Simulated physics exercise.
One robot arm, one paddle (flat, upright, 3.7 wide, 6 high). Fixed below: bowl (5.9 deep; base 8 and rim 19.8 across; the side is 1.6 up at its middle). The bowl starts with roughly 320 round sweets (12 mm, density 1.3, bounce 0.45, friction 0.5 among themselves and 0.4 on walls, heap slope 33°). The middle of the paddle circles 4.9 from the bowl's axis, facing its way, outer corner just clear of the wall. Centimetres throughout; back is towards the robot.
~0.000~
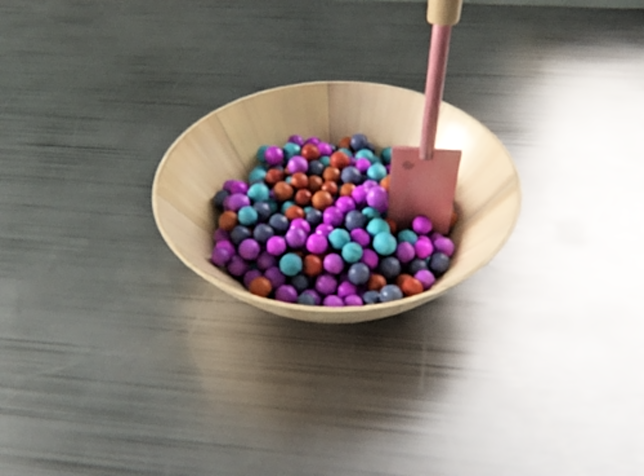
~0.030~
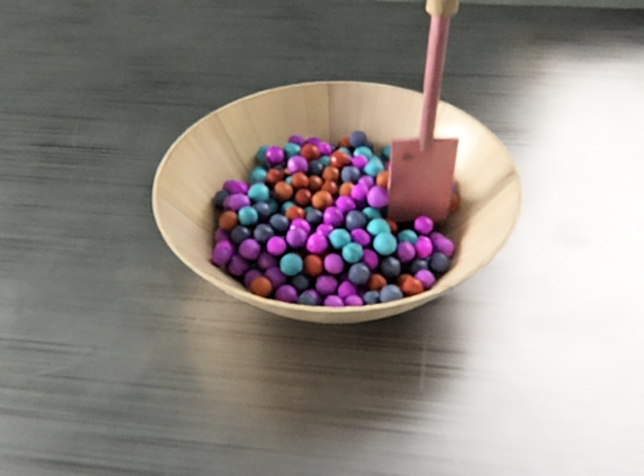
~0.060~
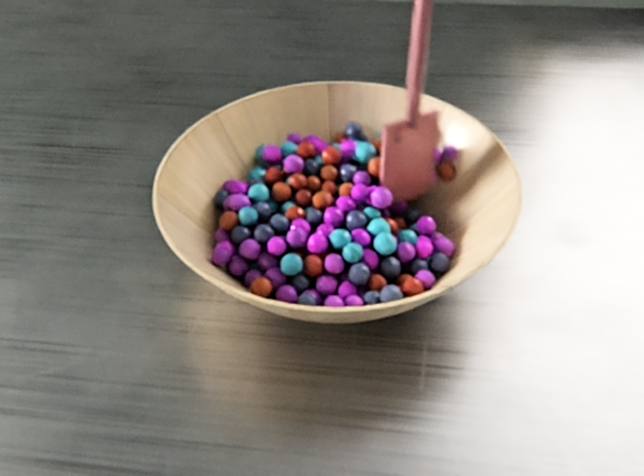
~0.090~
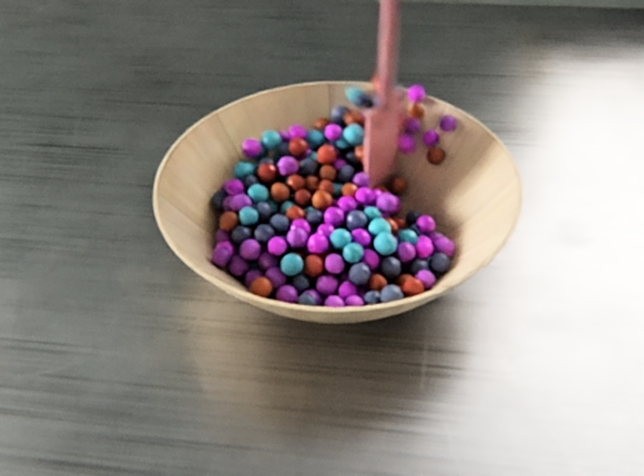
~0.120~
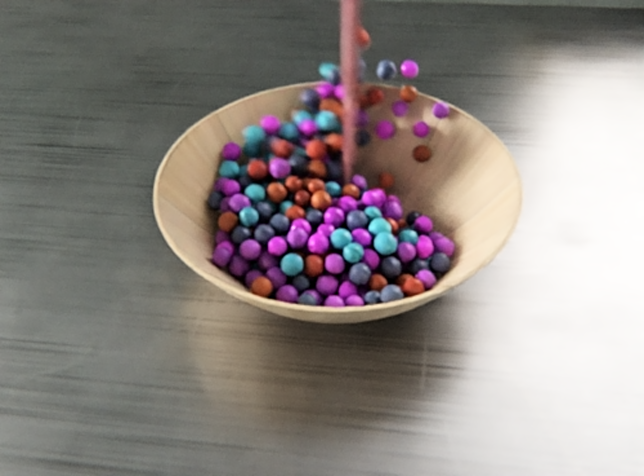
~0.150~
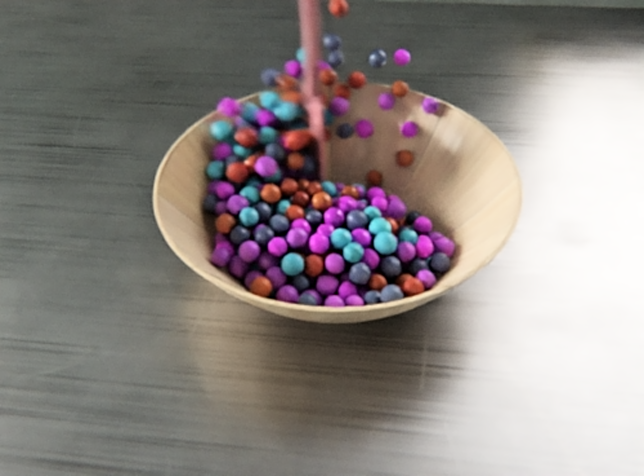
We see a pink paddle in a wooden bowl of purple, teal, orange and grey balls; it sweeps from the right side around the back toward the left, pushing balls up, with several flying above the back rim.
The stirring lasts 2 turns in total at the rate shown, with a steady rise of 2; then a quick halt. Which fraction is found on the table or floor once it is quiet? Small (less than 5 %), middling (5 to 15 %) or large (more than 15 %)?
A large share, more than 15 %, ends on the table or floor.
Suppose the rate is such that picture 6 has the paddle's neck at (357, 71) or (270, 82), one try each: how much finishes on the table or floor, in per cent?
Some 15 and 40 per cent.
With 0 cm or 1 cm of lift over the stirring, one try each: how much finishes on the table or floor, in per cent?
Some 45 and 35 per cent.
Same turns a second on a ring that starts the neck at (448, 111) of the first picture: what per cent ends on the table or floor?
Some 25 per cent.
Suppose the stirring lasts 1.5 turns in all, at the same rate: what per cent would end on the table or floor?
It would be near 30 per cent.
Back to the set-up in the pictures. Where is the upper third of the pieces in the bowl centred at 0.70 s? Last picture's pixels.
Around (314, 204).
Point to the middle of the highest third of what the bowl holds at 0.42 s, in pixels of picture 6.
Near (444, 203).
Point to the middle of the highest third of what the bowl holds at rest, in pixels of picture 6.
Near (334, 213).
After 0.42 s, 348° round, highest piece 8 above the table; 254 in the bowl, 48 on the table or floor, 21 in flight or on the tool.
After 0.70 s, 225° round, highest piece 6 above the table; 233 in the bowl, 89 on the table or floor, 1 in flight or on the tool.
After 1.03 s, 0° round, highest piece 5 above the table; 233 in the bowl, 90 on the table or floor.
After 1.73 s, 0° round, highest piece 5 above the table; 233 in the bowl, 90 on the table or floor.
In the end, 233 in the bowl, 90 on the table or floor. That is 28 % on the table or floor.
